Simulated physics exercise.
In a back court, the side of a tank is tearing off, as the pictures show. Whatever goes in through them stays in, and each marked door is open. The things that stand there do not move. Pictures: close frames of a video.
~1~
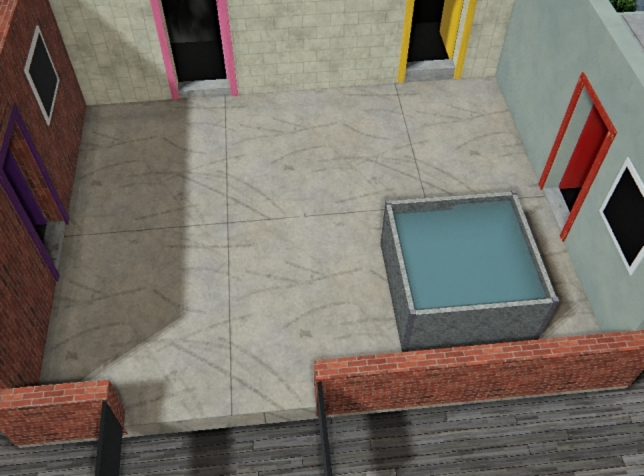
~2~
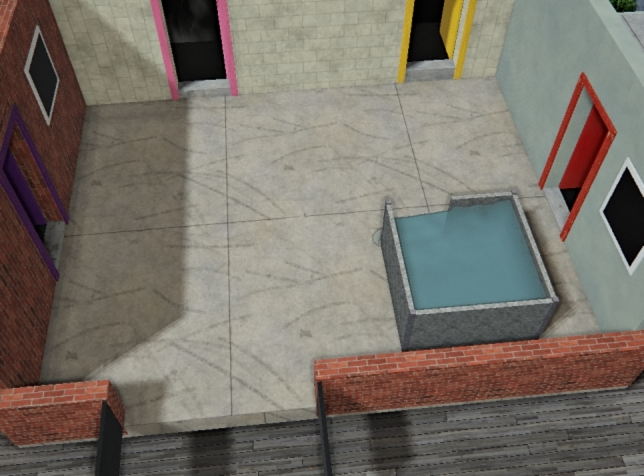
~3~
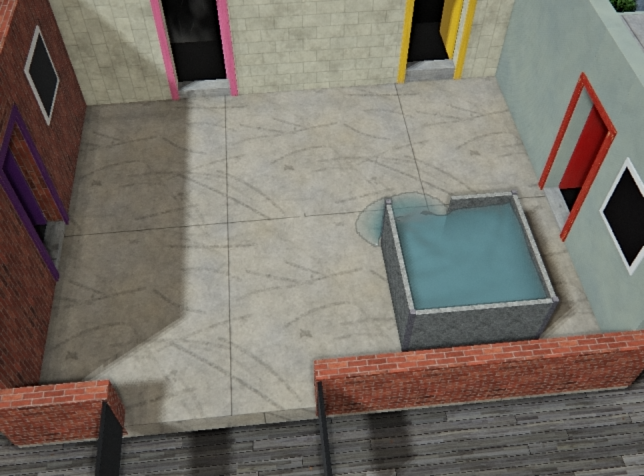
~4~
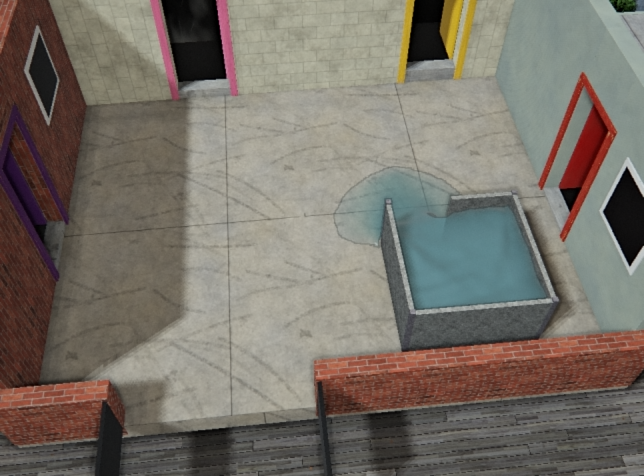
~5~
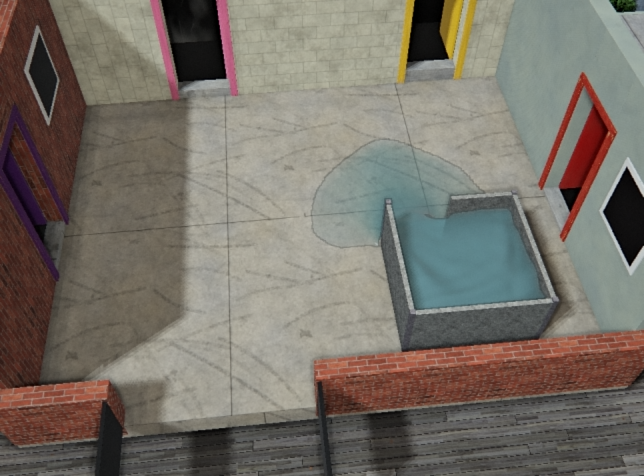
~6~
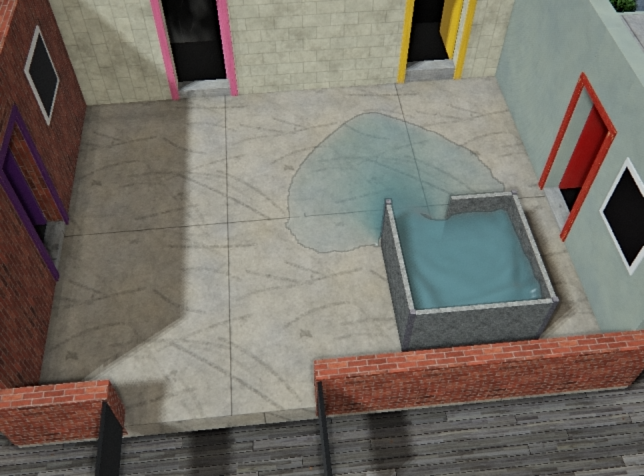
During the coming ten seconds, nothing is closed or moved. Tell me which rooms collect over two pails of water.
My prediction: The pink door will most likely not exceed two buckets; the purple door will most likely not exceed two buckets; the red door will most likely not exceed two buckets; the yellow door will most likely not exceed two buckets.
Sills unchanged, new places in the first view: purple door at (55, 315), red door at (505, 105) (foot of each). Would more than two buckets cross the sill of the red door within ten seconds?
Note - red: Comes out above.
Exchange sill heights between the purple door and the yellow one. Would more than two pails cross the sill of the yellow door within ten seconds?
In short: The yellow one takes more.
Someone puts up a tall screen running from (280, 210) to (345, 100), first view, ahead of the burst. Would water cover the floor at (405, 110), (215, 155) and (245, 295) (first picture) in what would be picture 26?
Taking the three spots in turn, they are inundated, inundated and inundated.
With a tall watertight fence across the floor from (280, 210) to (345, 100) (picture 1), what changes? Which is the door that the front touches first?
That'd be the yellow one.
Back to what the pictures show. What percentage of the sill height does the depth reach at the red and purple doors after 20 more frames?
Roughly 10 per cent, then 0 per cent.
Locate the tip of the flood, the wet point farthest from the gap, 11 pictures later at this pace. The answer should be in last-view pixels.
My pick would be pixel (119, 105).
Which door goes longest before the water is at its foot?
I'd go with the one in purple.
A moment on, water covers 35 % of the floor; the pink door not reached, the purple door not reached, the red door wet at the sill, nothing in, the yellow door wet at the sill, nothing in.
Next, water covers 45 % of the floor; the pink door wet at the sill, nothing in, the purple door not reached, the red door wet at the sill, nothing in, the yellow door wet at the sill, nothing in.
Then, water covers 50 % of the floor; the pink door wet at the sill, nothing in, the purple door not reached, the red door wet at the sill, nothing in, the yellow door wet at the sill, nothing in.
Later, water covers 75 % of the floor; the pink door wet at the sill, nothing in, the purple door wet at the sill, nothing in, the red door wet at the sill, nothing in, the yellow door wet at the sill, nothing in.
In the end, water covers 90 % of the floor; the pink door wet at the sill, nothing in, the purple door wet at the sill, nothing in, the red door wet at the sill, nothing in, the yellow door wet at the sill, nothing in.
